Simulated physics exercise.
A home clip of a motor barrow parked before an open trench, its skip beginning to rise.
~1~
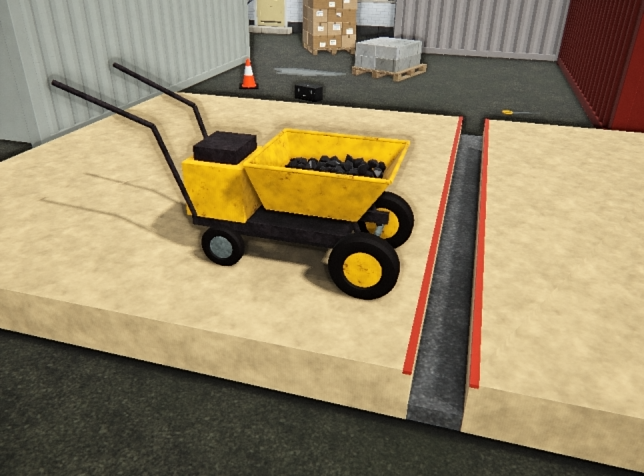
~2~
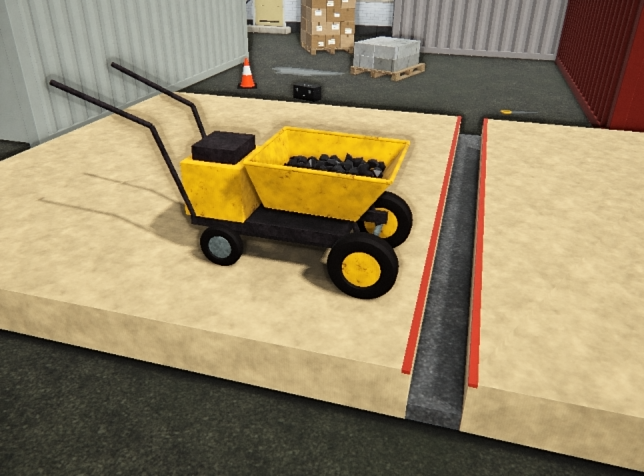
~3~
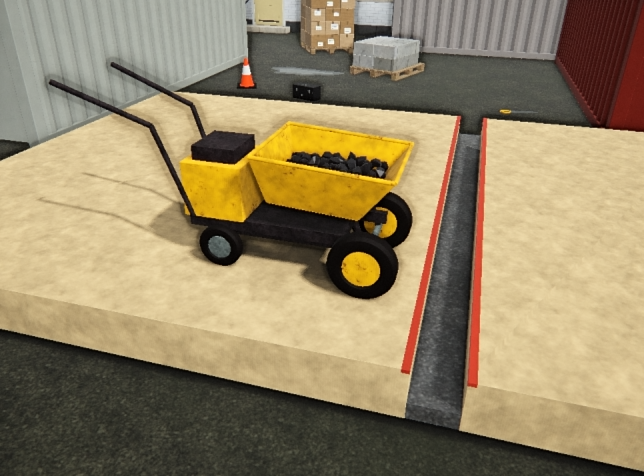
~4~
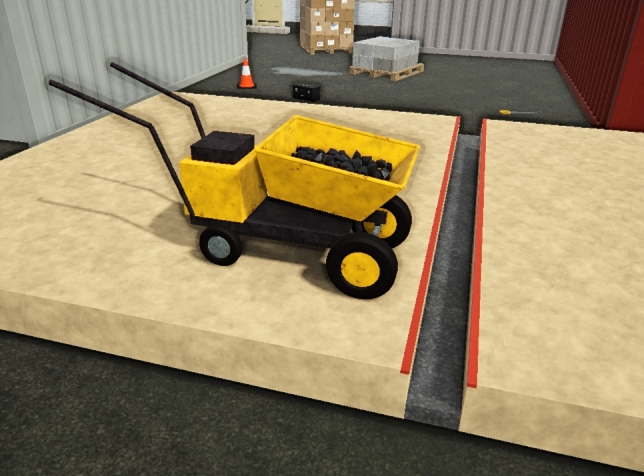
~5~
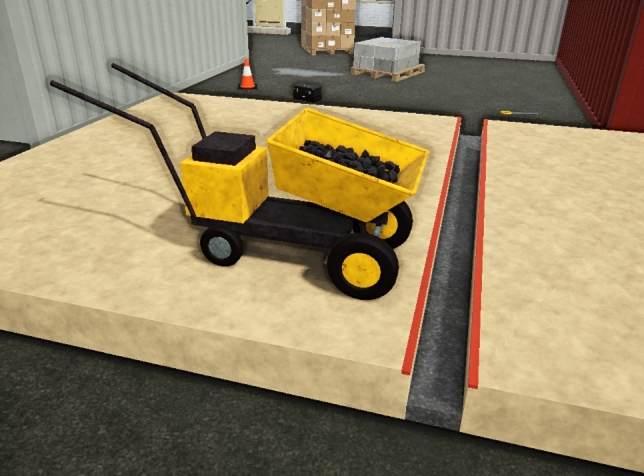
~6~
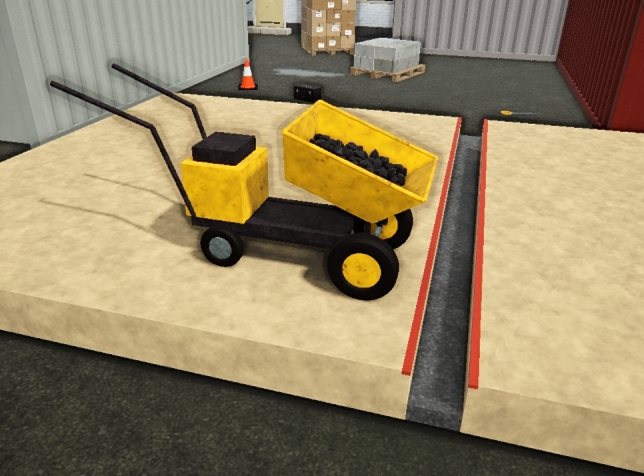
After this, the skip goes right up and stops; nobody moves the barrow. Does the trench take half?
It catches only the smaller part.
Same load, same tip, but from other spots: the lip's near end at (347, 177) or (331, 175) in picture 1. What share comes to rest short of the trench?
First some 0, then 0 per cent.
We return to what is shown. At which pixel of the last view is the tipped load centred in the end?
Close to (492, 287).
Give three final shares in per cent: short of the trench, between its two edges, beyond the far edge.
Short: 0 %, between: 35 %, beyond: 65 %.
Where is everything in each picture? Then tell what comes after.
In the first frame, lip of the skip near (390, 182), level; top of the load near (336, 173), lumps of coal; first edge of the trench near (415, 332); far edge near (477, 343), the trench under half as wide as the skip, and about as deep as wide.
In the second frame, lip of the skip near (390, 183), tipped barely; top of the load near (335, 172).
In the third frame, lip of the skip near (395, 184), tipped barely; top of the load near (328, 168).
In the fourth frame, lip of the skip near (402, 188), tipped a little; top of the load near (320, 160).
In the fifth frame, lip of the skip near (413, 194), tipped a little; top of the load near (320, 156).
In the sixth frame, lip of the skip near (424, 201), tipped clearly; top of the load near (322, 153); first edge of the trench near (415, 332); far edge near (476, 344).
Shortly afterwards, skip tipped steeply; the whole lot in the skip.
Next, skip tipped right over; the bulk in the skip; only a few in or heaped over the trench; a little beyond it; only a few falling.
Some moments later, skip tipped right over; a little in the skip; near a quarter in or heaped over the trench; near two thirds beyond it.
In the end, skip tipped right over; near a third in or heaped over the trench; near two thirds beyond it.
